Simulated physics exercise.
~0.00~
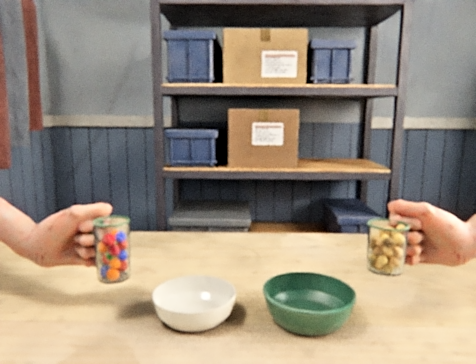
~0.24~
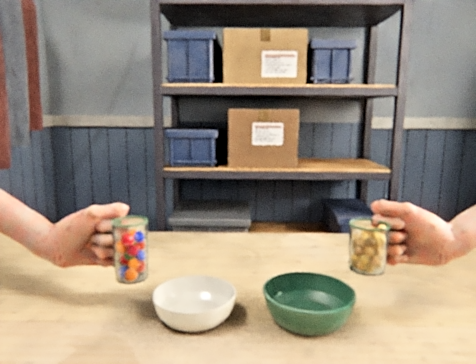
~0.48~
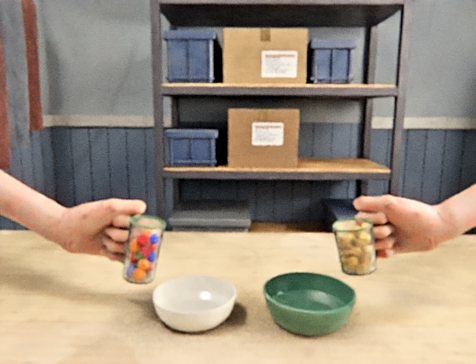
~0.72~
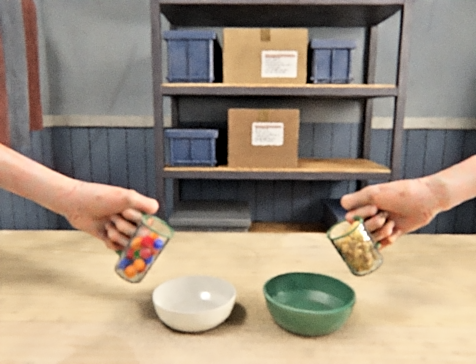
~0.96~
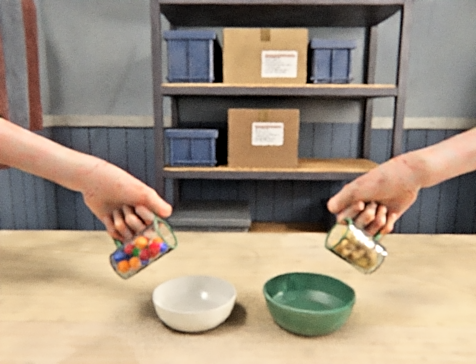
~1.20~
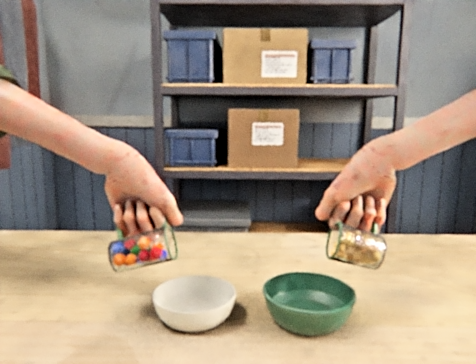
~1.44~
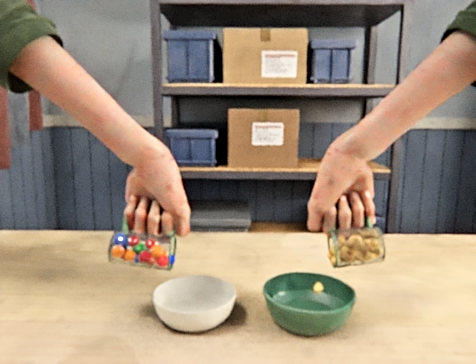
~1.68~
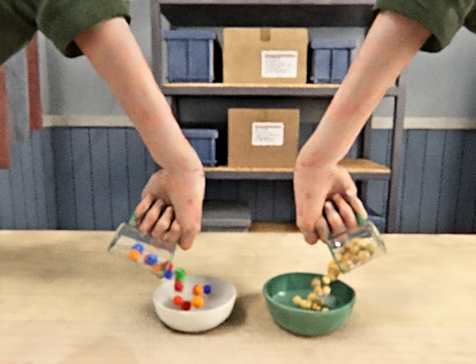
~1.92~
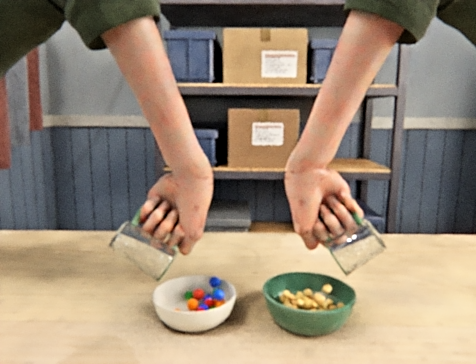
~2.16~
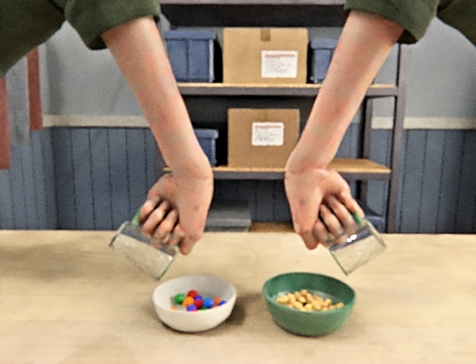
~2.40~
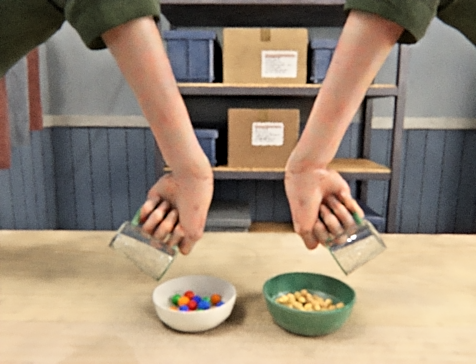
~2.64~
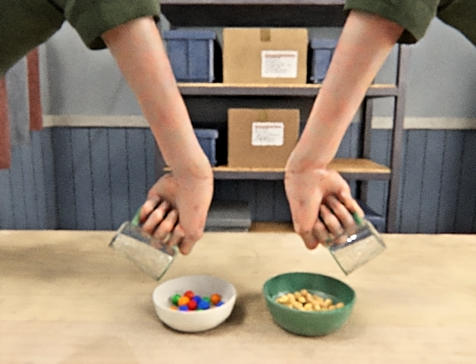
At a wooden table, two hands tipping glasses of colourful balls and tan pieces, all landing in the white and green bowls.
